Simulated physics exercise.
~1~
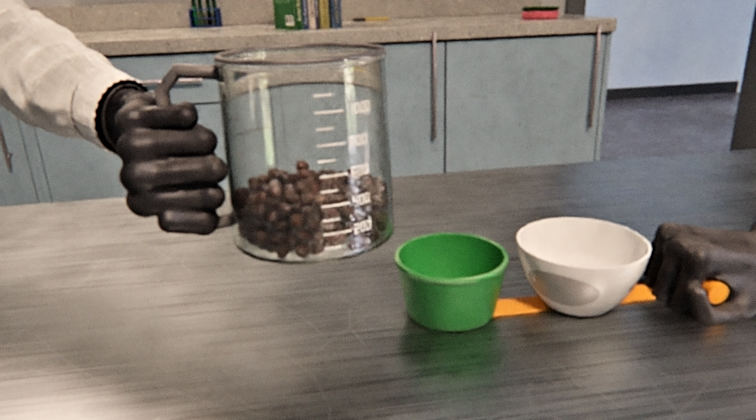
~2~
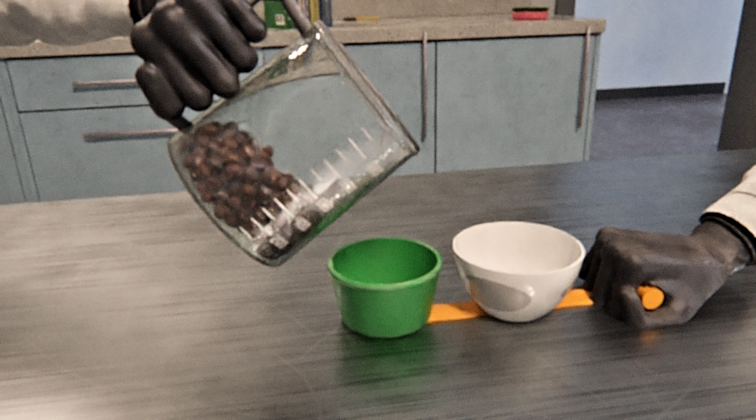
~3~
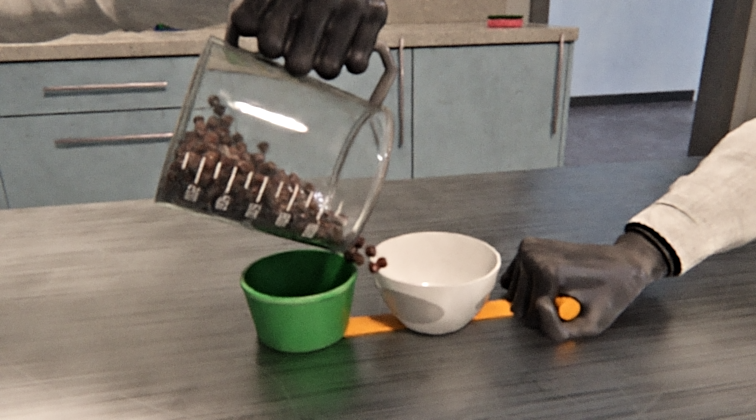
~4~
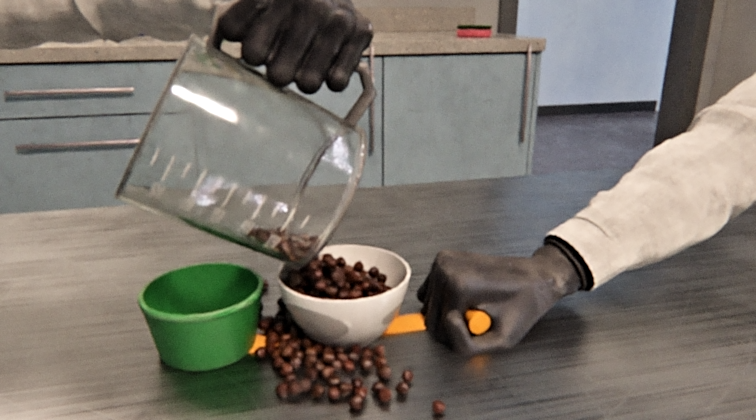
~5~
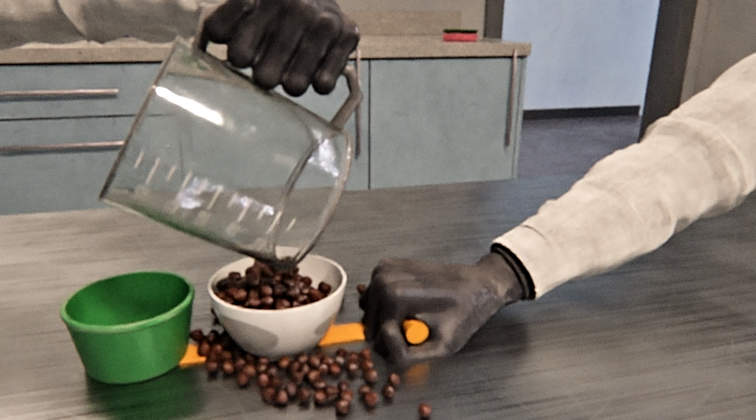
In this clip, one gloved hand tips a glass jug of coffee beans while another pulls an orange strip carrying a green dish and a white bowl leftward. Beans pour into the white bowl and spill onto the table, leaving the green dish empty.
